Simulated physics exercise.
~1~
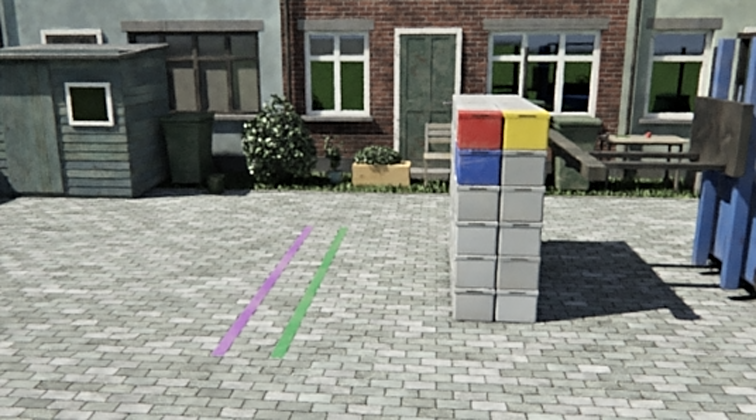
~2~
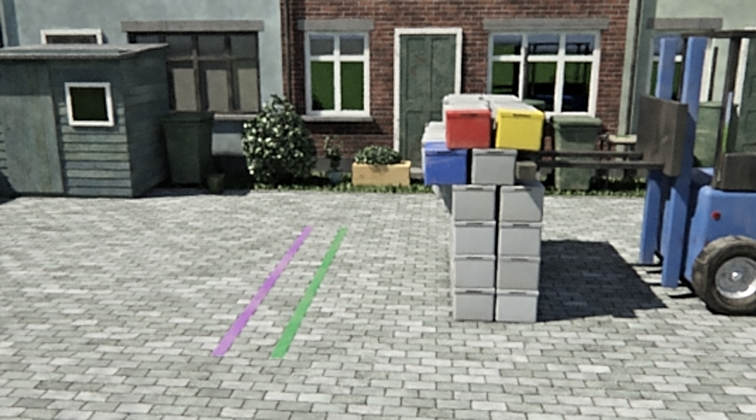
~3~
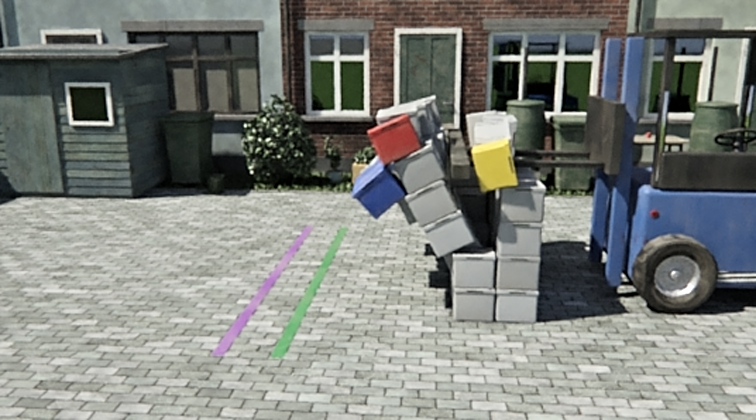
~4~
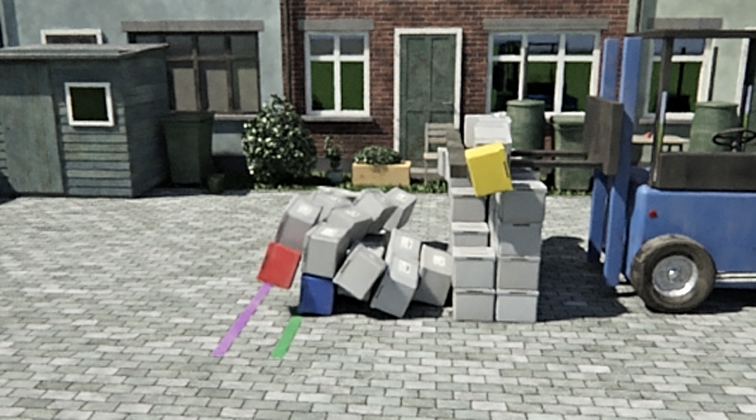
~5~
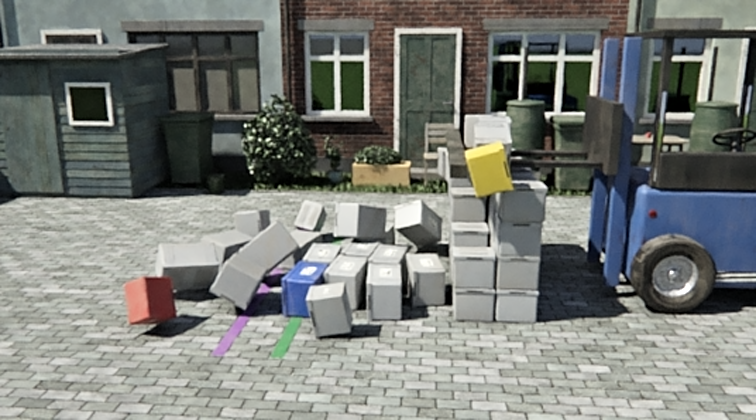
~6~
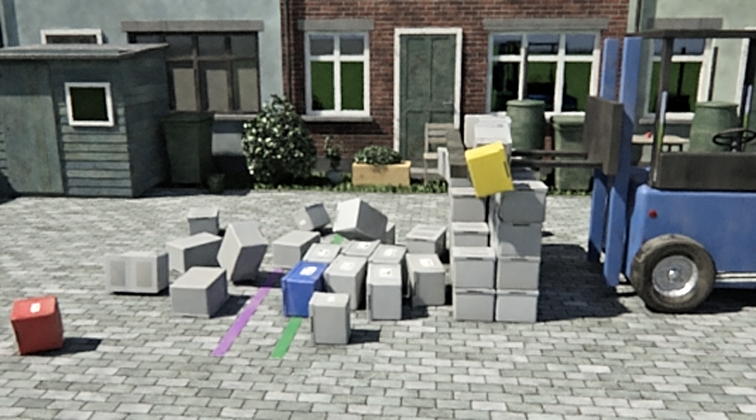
A blue forklift pushes a beam into stacked totes, toppling many leftward across the paving.
